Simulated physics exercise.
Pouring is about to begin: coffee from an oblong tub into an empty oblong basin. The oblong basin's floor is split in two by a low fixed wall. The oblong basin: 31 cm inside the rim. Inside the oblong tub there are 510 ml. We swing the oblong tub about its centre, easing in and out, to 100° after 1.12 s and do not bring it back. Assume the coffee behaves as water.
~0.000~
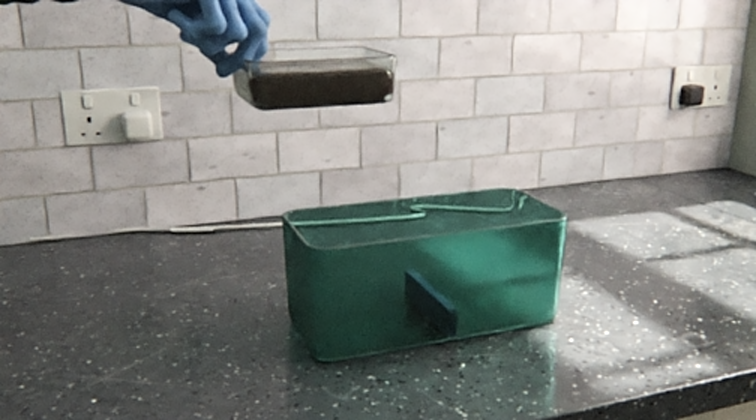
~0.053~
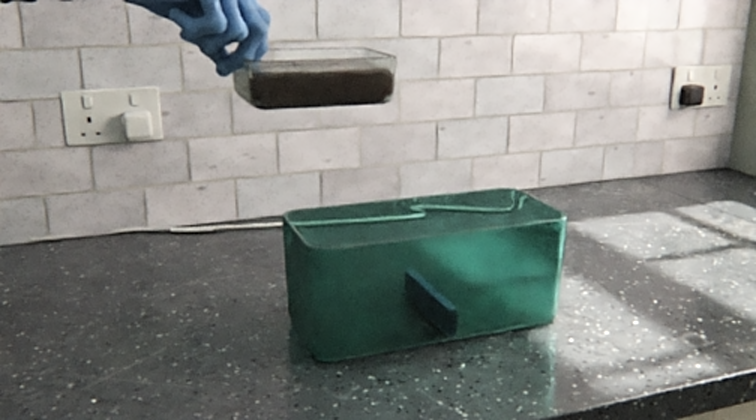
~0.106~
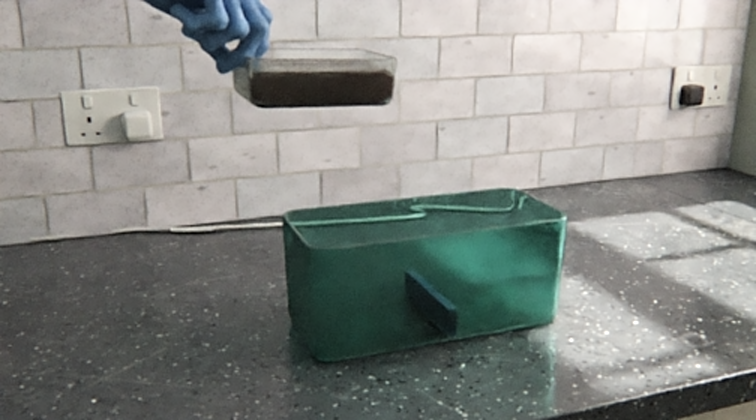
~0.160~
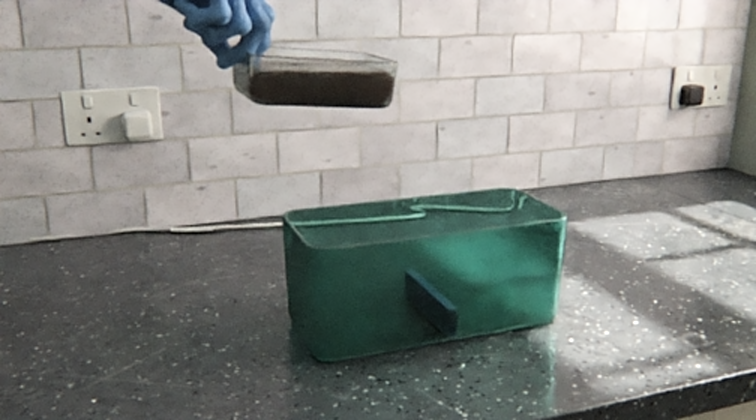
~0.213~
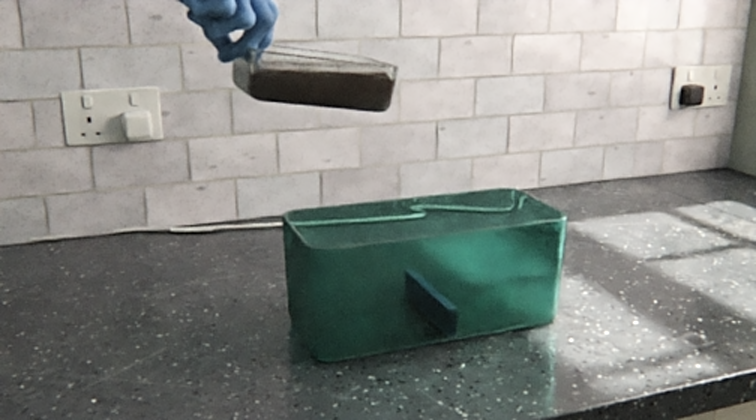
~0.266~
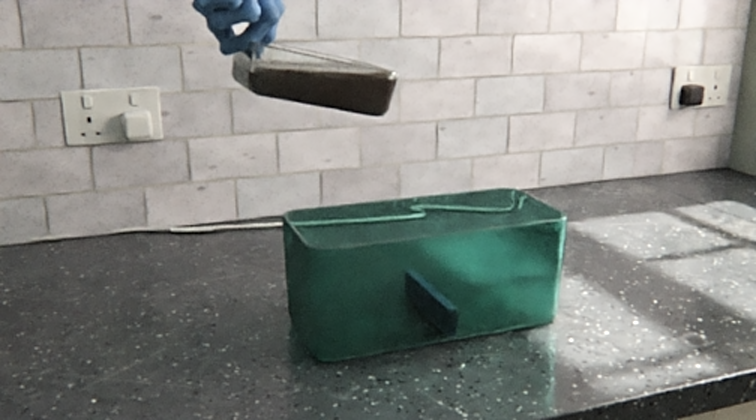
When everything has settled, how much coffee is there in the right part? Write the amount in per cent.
55 out of 100.
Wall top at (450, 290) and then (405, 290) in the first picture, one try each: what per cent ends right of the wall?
In turn about 20 and 70 per cent.
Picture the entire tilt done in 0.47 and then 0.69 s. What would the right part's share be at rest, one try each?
First 40, then 50 per cent.
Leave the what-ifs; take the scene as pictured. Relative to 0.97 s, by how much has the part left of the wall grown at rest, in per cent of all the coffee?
Some 10 per cent.
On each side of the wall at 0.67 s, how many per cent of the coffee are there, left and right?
Lab note: Left near 5 %, right near 22.
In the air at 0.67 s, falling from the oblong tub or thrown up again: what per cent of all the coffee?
Around 52 in a hundred.
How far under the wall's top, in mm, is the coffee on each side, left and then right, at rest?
Left: Roughly 26 mm; right: Roughly 20 mm.
Then, 0.67 s in, the tilt is 65° and 22 per cent is still to pour, 5 is left of the wall and 22 right of it.
Then, 0.97 s in, the tilt is 96° and 5 per cent is still to pour, 28 is left of the wall and 54 right of it.
Then, 1.28 s in, the tilt is 100° and 0 per cent is still to pour, 37 is left of the wall and 55 right of it.
Then, 1.62 s in, the tilt is 100° and 0 per cent is still to pour, 38 is left of the wall and 55 right of it.
Finally, 38 per cent lies left of the wall, 55 right of it and 7 outside.
